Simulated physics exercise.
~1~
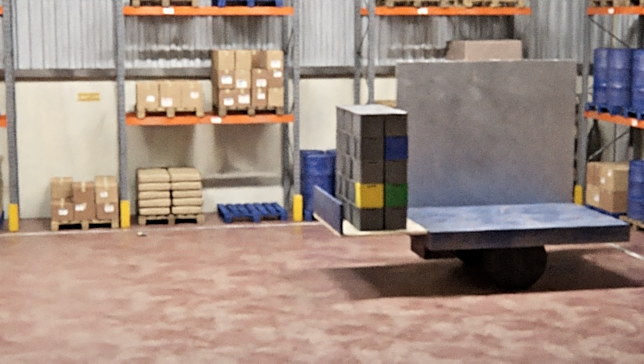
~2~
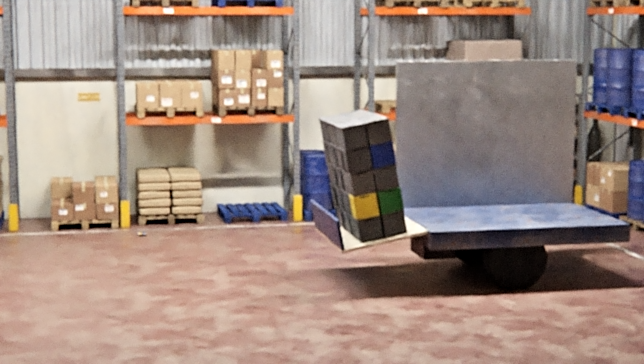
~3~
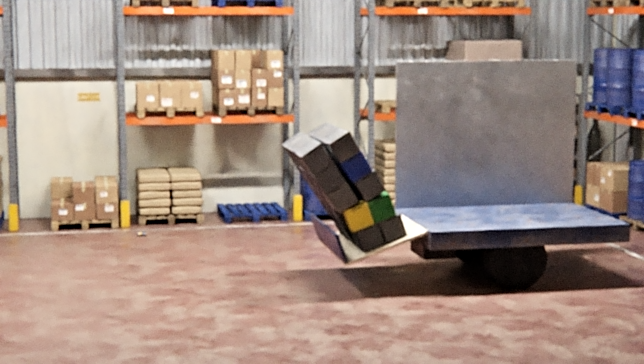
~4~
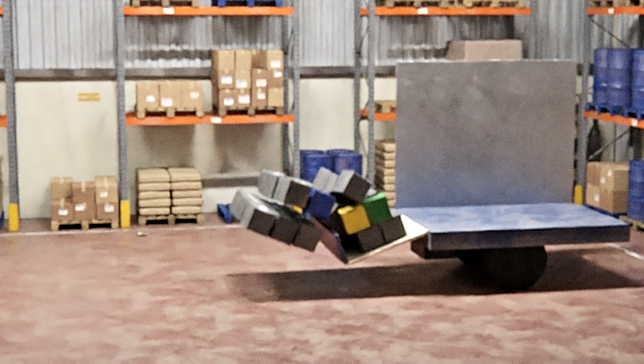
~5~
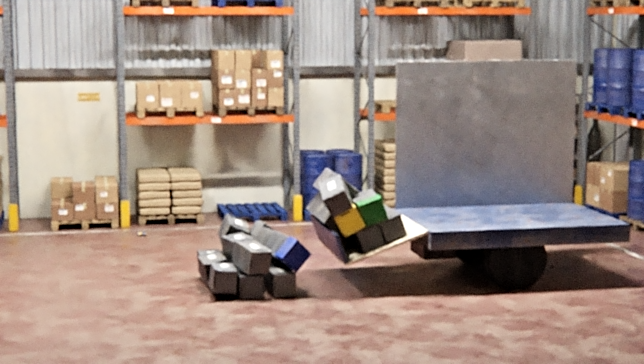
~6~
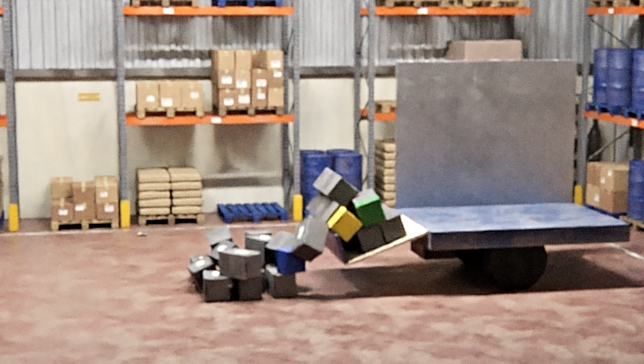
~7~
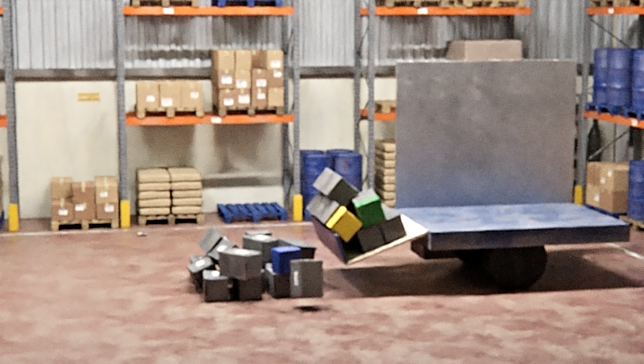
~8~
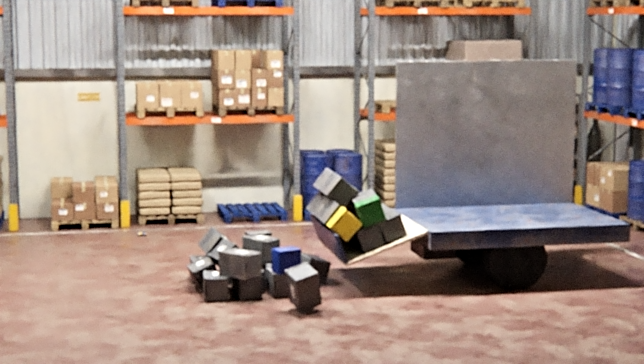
Stack of dark lidded totes tipping left as a lorry's tail lift droops, many spilling onto the warehouse floor, yellow and green staying aboard.
